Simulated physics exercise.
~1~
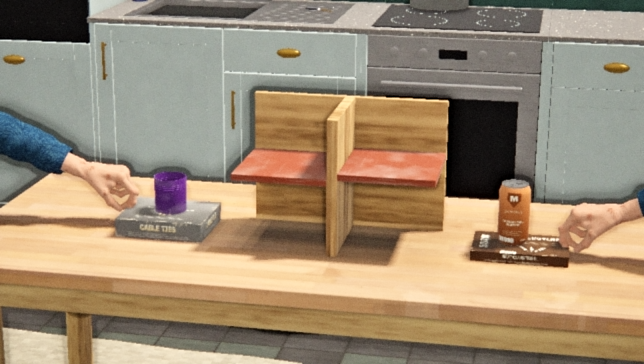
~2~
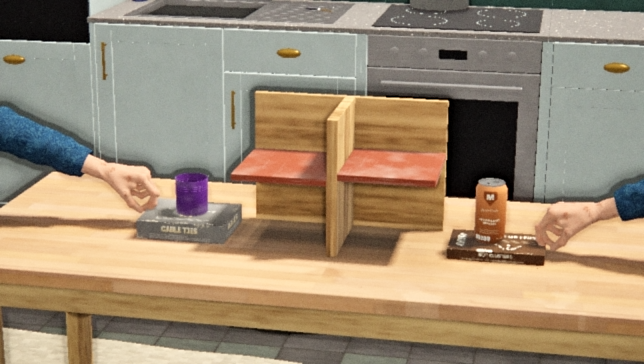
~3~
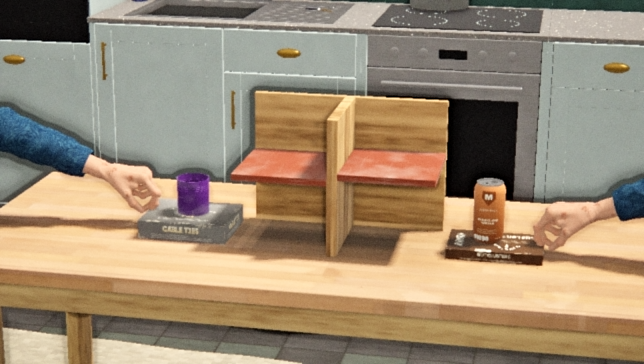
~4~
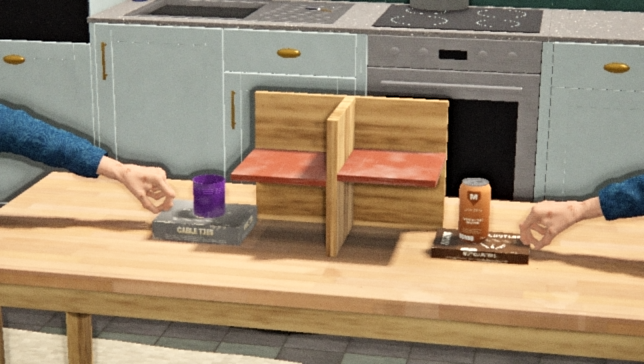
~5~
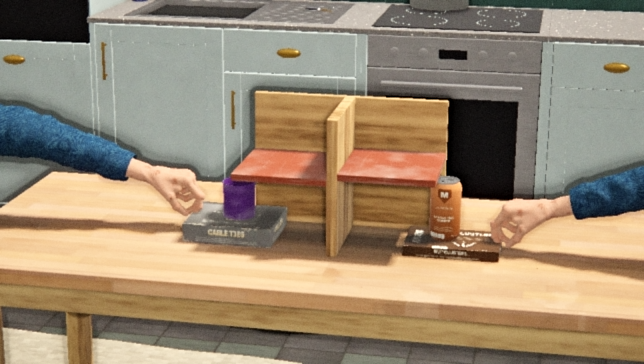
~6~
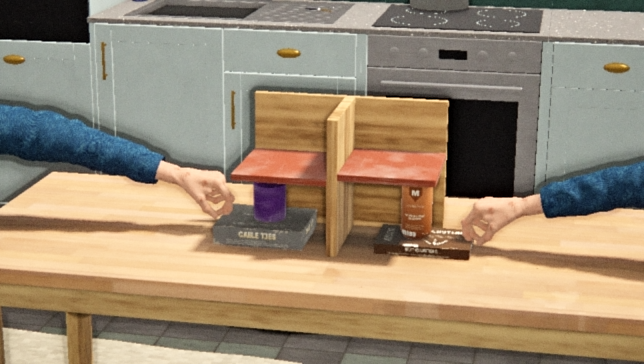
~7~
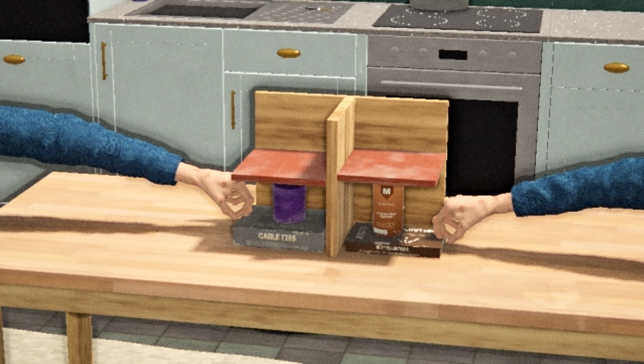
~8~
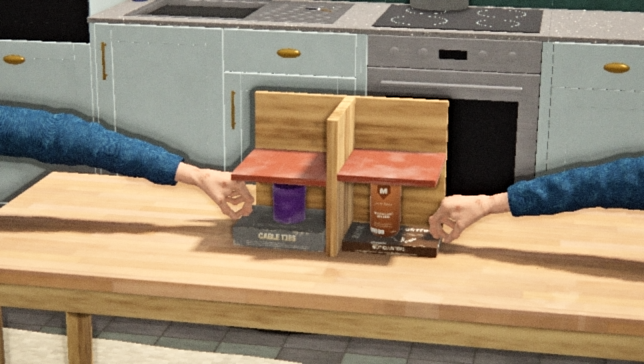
Two hands slid a grey box carrying a purple beaker and a brown packet carrying an upright orange can inward across a table, pausing briefly, until both loads passed beneath the red shelves of a wooden rack and stopped there, still standing.
